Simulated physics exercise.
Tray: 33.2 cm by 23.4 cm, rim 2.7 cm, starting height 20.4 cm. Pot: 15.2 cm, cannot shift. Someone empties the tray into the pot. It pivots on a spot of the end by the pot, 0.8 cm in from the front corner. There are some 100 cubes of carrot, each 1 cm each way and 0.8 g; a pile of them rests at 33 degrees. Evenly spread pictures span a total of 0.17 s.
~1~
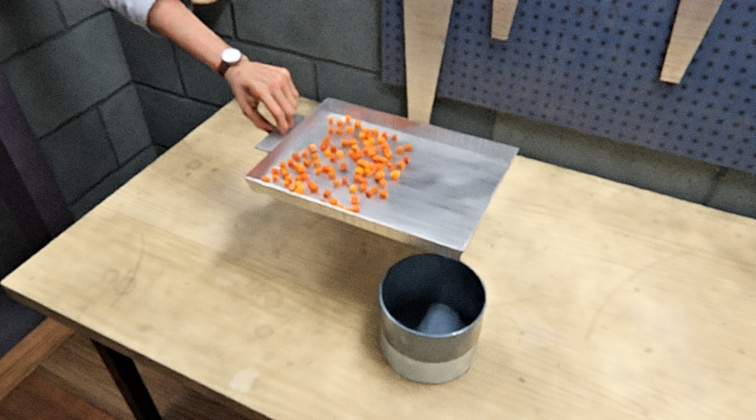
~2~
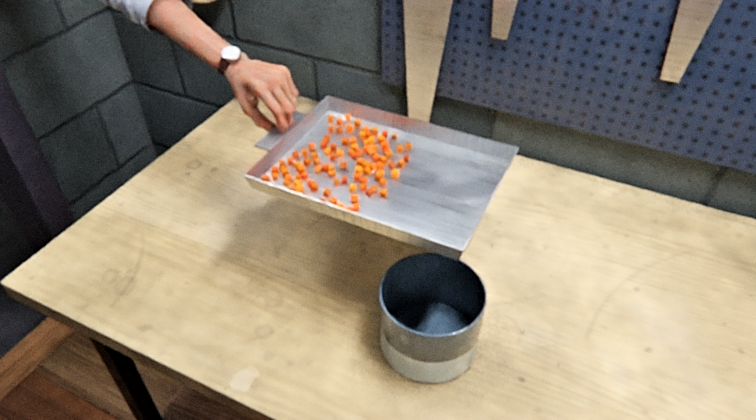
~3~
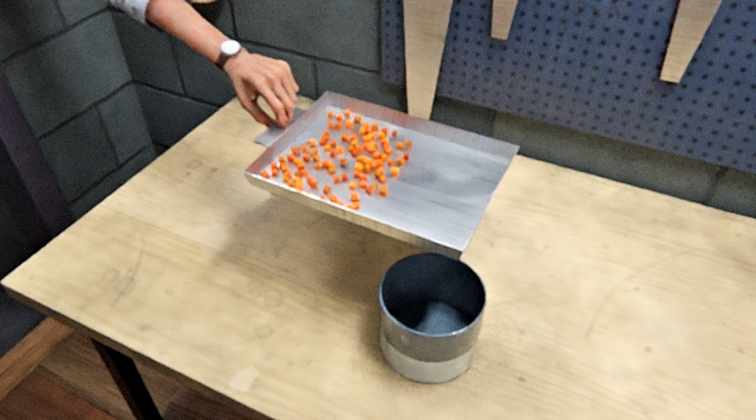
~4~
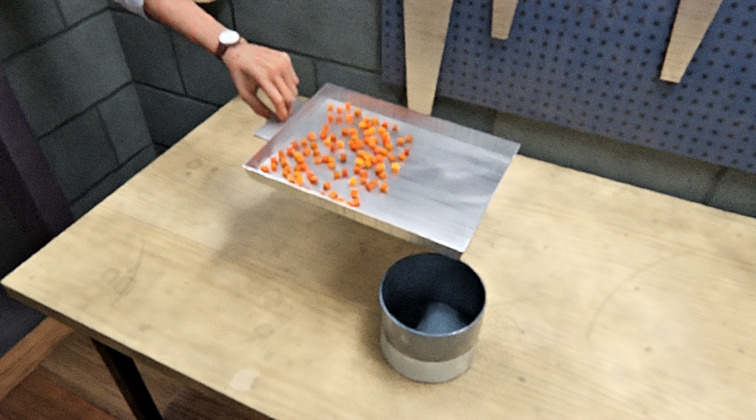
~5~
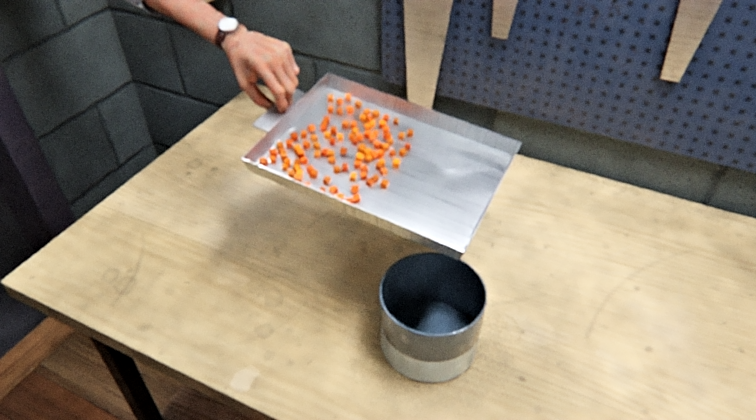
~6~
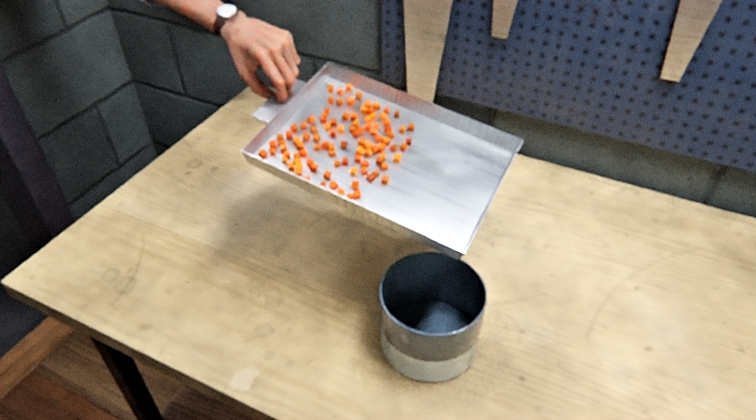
On a wooden workbench by a grey block wall, a hand wearing a watch holds a metal tray of small orange cubes level beside a dark, round pot. The hand then slowly raises the tray's far left end, tilting it slightly toward the pot, while the cubes stay clustered on the left.
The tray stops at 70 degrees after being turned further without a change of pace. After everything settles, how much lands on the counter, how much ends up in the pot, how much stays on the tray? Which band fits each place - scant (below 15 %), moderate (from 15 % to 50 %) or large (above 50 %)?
Result: Counter: The greater portion; pot: A little; tray: A fair amount.
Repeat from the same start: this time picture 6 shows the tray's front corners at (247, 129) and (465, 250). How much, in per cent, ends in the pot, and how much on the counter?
In the pot: 0 per cent; on the counter: 95 per cent.
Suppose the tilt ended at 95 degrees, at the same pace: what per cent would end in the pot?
Pot share: About 0 per cent.
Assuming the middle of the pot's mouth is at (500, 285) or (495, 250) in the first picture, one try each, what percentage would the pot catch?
About 20 and 0 per cent.
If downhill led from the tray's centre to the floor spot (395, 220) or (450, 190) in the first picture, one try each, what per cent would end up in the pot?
Near 5 and 0 percent, in that order.
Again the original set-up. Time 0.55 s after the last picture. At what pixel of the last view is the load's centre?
At that time the load is centred around (431, 163).
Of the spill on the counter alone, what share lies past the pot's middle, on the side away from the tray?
Share: Close to 100 %.
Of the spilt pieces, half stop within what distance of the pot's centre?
About 26 cm from the centre.
Then, 0.33 s after the last picture, tilt 39 degrees; the tray holds 100 %, the pot 0 %.
Then, 0.55 s after the last picture, tilt 59 degrees; the tray holds 100 %, the pot 0 %.
Then, 0.88 s after the last picture, tilt 70 degrees; the tray holds 35 %, the pot 0 %.
In the end, counter 75 %, pot 0 %, tray 25 %.
